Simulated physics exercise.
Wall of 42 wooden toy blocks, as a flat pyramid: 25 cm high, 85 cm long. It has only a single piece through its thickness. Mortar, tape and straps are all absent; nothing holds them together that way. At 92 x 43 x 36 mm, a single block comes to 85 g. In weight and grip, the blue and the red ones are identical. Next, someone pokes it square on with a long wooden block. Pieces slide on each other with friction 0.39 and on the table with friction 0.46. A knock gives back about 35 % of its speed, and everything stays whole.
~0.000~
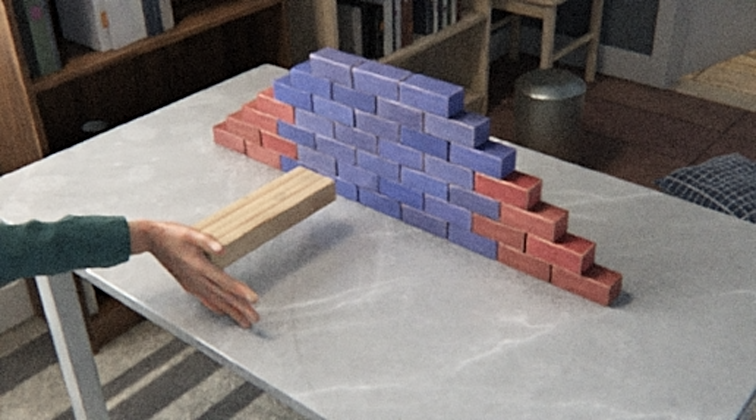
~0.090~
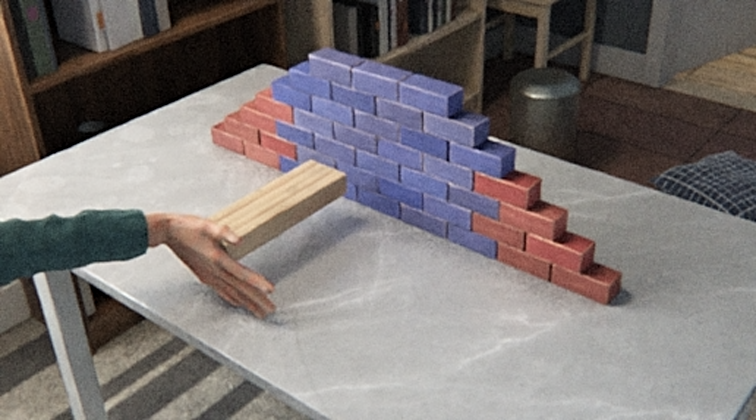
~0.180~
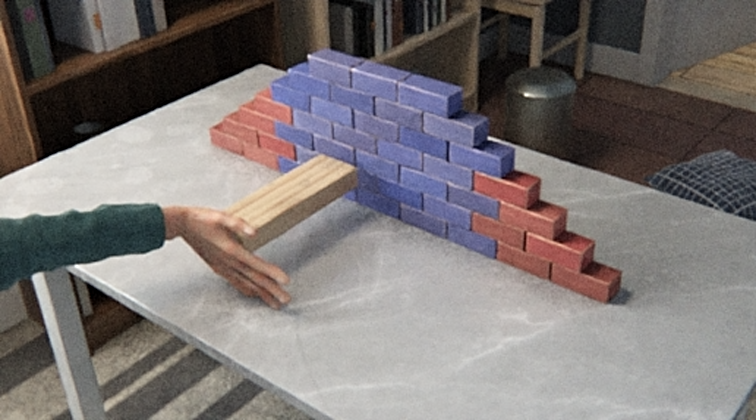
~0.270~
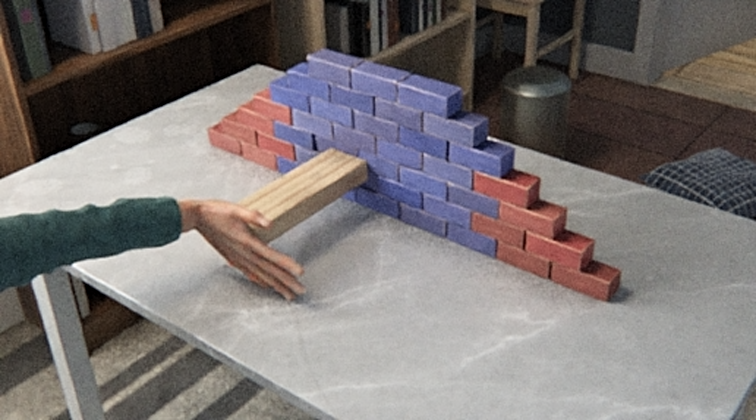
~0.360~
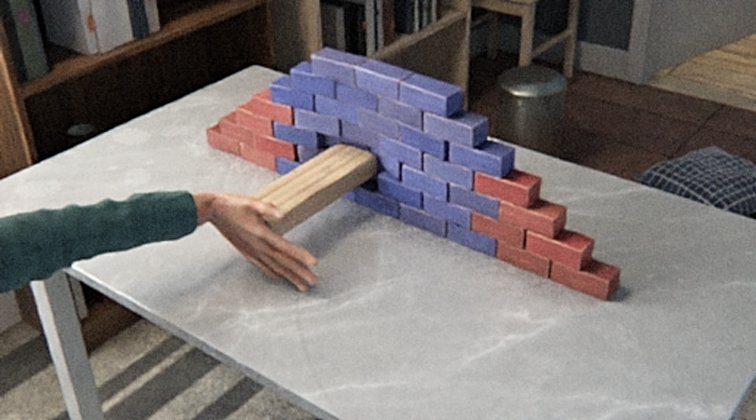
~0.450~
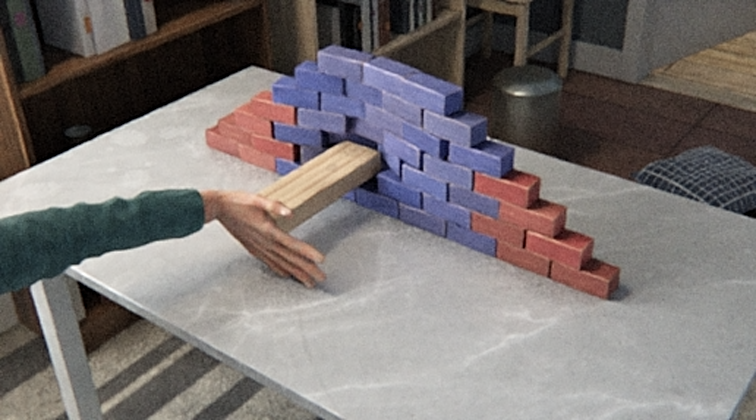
On a pale tabletop, a green-sleeved hand pushing a long wooden block into a red and blue brick wall, shoving blue pieces backward.
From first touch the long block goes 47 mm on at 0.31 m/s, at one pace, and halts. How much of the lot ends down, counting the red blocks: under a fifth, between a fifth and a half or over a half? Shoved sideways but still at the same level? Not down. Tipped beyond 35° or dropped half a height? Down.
Down: Below one fifth of them.
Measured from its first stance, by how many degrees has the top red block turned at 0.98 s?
Around 90° from its start.
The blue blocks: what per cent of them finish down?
Of the blue ones, 60 per cent finish down.
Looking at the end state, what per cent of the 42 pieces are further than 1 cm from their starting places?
The share is 50 %.
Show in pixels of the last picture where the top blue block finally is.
About (449, 120).
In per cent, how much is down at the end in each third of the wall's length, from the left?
Left third 50 percent, middle third 70 percent, right third 10 percent.
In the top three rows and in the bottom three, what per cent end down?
For the top it's 90 in a hundred, for the bottom 20 in a hundred.
Around 0.64 s, none of the 12 red blocks down (1 of 42 in all colours); top red block tipped 16°; top blue block tipped 17°.
Around 0.82 s, 1 of the 12 red blocks down (20 of 42 in all colours); top red block tipped 51°, 29 mm lower; top blue block tipped 49°, 50 mm lower.
Around 0.98 s, 1 of the 12 red blocks down (20 of 42 in all colours); top red block on its side; top blue block on its side.
Finally (1.5 s), 1 of the 12 red blocks down (20 of 42 in all colours); top red block on its side; top blue block on its side. That is 8 per cent. Seen by the last camera, middles, top red block near (315, 121), top blue block near (449, 121).
